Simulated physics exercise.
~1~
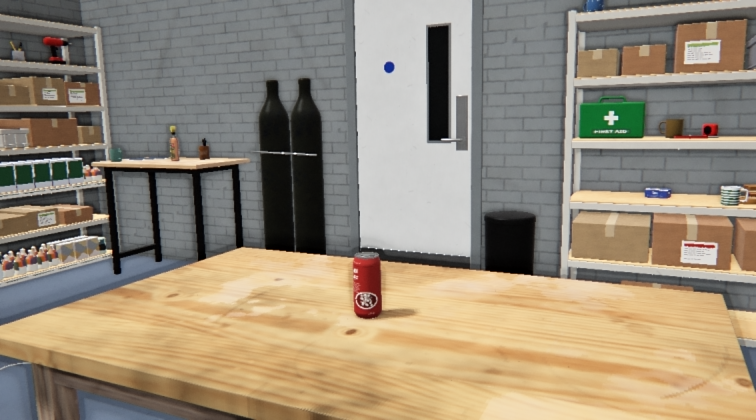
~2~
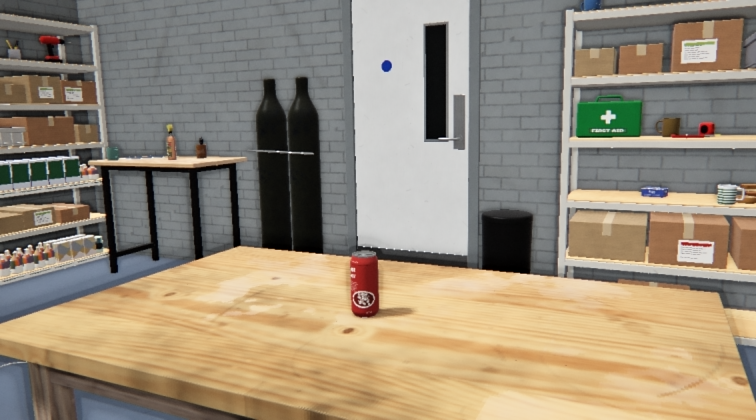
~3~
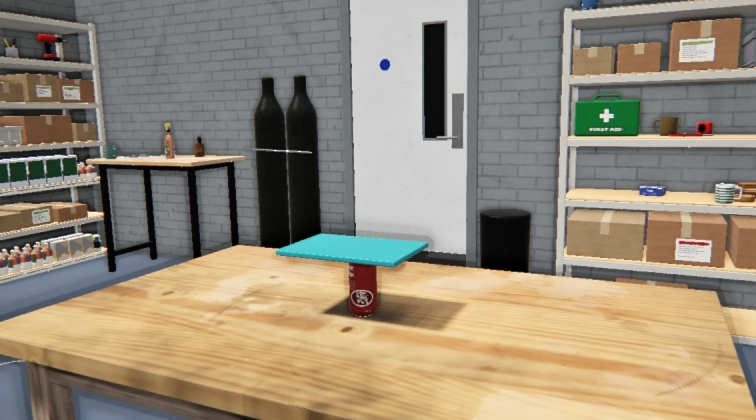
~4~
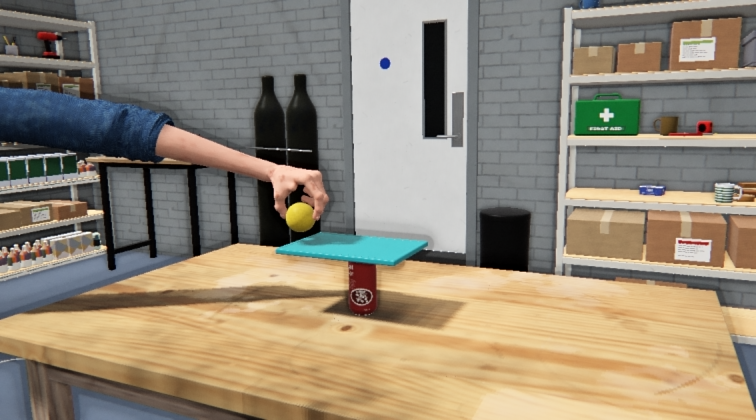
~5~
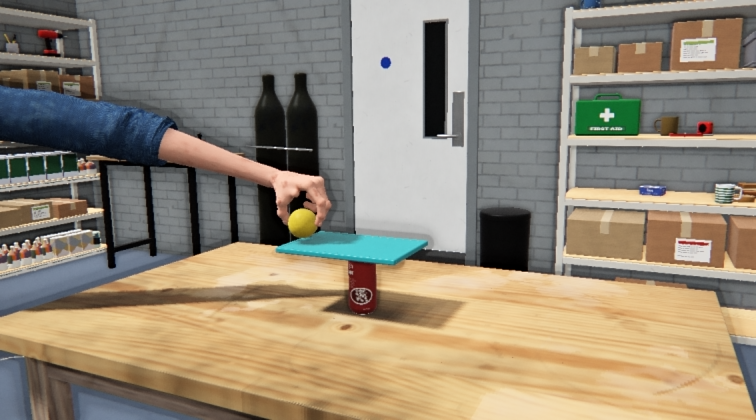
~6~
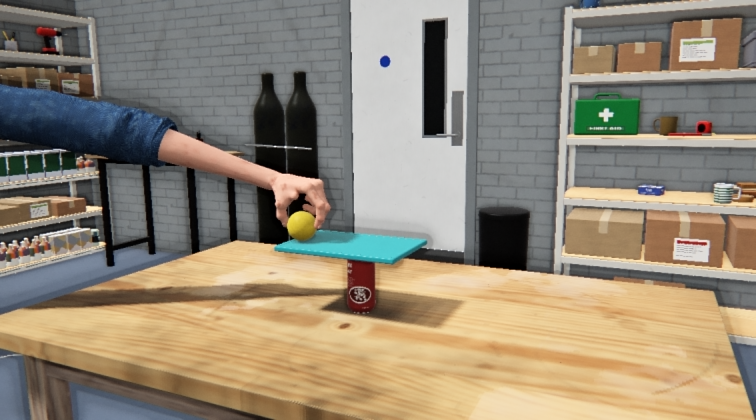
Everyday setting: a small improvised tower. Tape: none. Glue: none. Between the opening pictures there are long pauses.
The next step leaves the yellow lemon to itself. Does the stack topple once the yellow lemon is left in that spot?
It will not stay intact.
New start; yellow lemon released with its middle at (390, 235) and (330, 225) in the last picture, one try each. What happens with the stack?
In the first try it remains standing, then in the second try it breaks down.
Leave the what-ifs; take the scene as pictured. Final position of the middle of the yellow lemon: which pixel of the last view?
End position in the final view: Approximately (309, 291).
Then, 0.40 s on from there, yellow lemon now fallen; turquoise lid turned 69° from how it was put.
Then, 1.60 s on from there, turquoise lid upside down.
In the end, fallen, turquoise lid and yellow lemon; left askew, red can. At the end, from the last picture's camera, yellow lemon near (309, 291). The stack gives way.
